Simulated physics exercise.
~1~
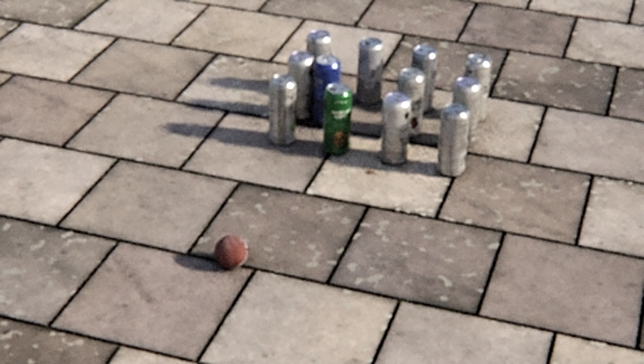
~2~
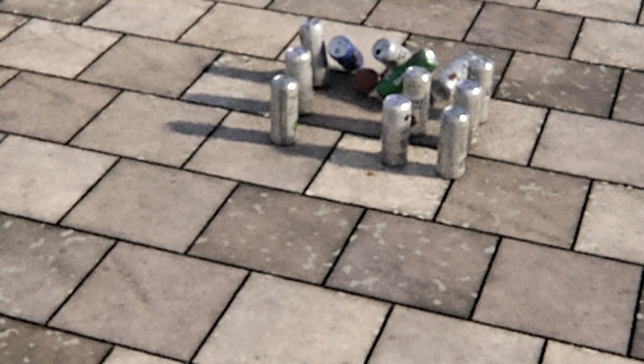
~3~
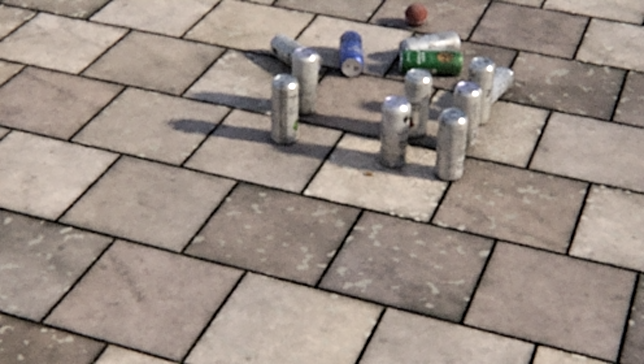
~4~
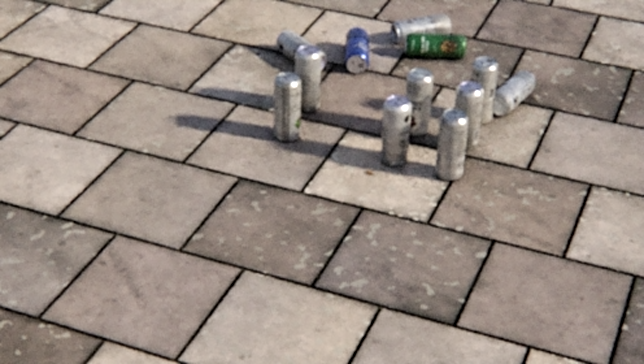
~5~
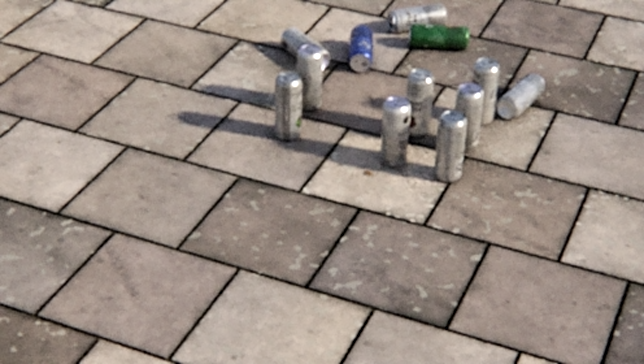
A reddish ball rolls into standing cans on paving, knocking several over while others stay upright.
